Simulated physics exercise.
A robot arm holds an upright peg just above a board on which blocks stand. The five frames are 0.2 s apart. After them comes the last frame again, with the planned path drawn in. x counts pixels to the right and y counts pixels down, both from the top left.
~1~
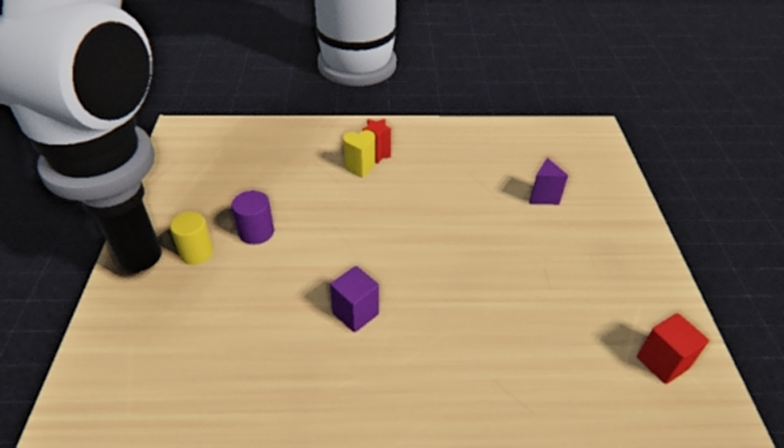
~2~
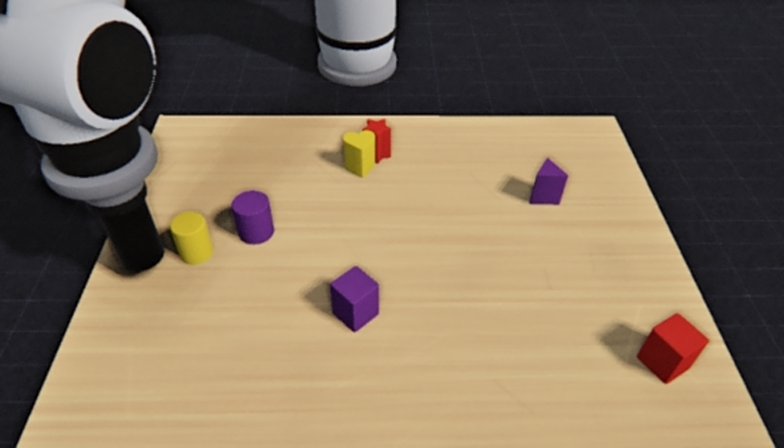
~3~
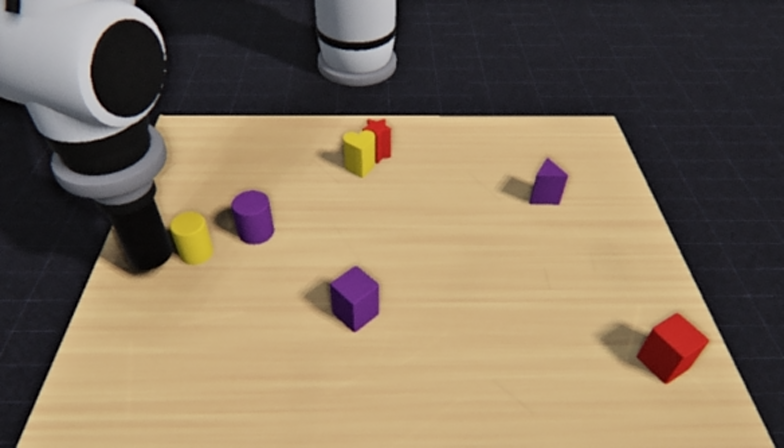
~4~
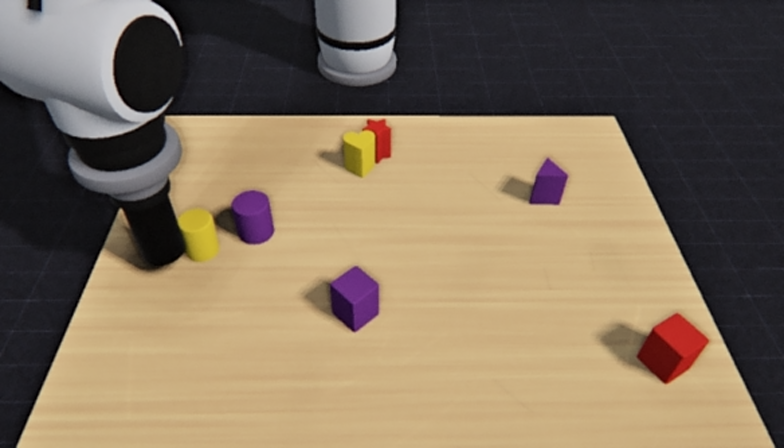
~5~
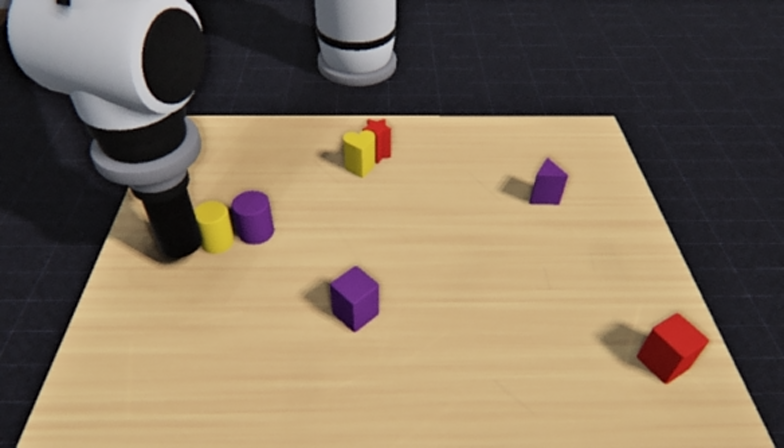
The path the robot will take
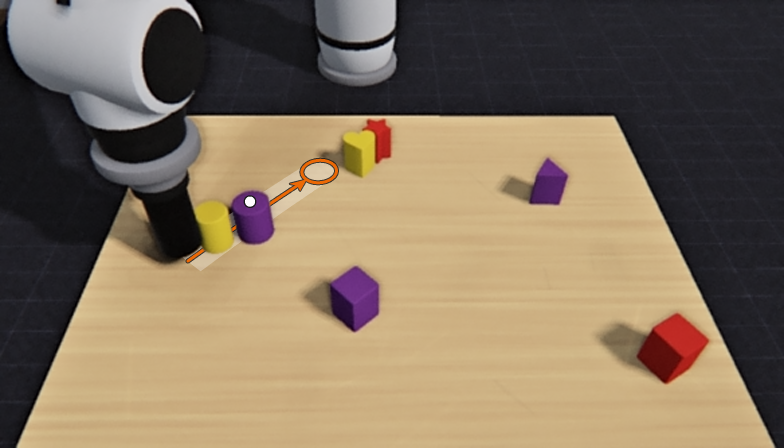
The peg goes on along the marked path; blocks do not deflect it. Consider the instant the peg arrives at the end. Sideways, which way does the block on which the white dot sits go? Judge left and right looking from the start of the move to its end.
The shift is rightward.
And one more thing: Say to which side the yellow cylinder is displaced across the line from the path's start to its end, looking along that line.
It's set to shift left.
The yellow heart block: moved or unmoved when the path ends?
It is left in place.
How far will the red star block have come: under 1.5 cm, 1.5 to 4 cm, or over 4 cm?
By the end of the path, it will have gone short of 1.5 cm.
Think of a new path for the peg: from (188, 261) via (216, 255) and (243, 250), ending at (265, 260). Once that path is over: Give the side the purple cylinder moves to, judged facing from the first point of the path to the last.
Seen from start to end, it moves left.
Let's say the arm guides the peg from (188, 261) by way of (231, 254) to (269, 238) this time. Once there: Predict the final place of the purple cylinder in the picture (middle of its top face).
When the path ends, it will be at (278, 178).
The drawn path runs from (188, 261) to (319, 171); the dot is on the purple cylinder.
The first path, step by step. One third of the way, peg at (231, 209); yellow cylinder at (252, 176); purple cylinder at (281, 186).
Two thirds of the way, peg at (276, 180); yellow cylinder at (284, 147); purple cylinder at (306, 179).
At the end, peg at (318, 154); yellow cylinder at (301, 125); purple cylinder at (311, 176); yellow heart block not moved; red star block not moved.
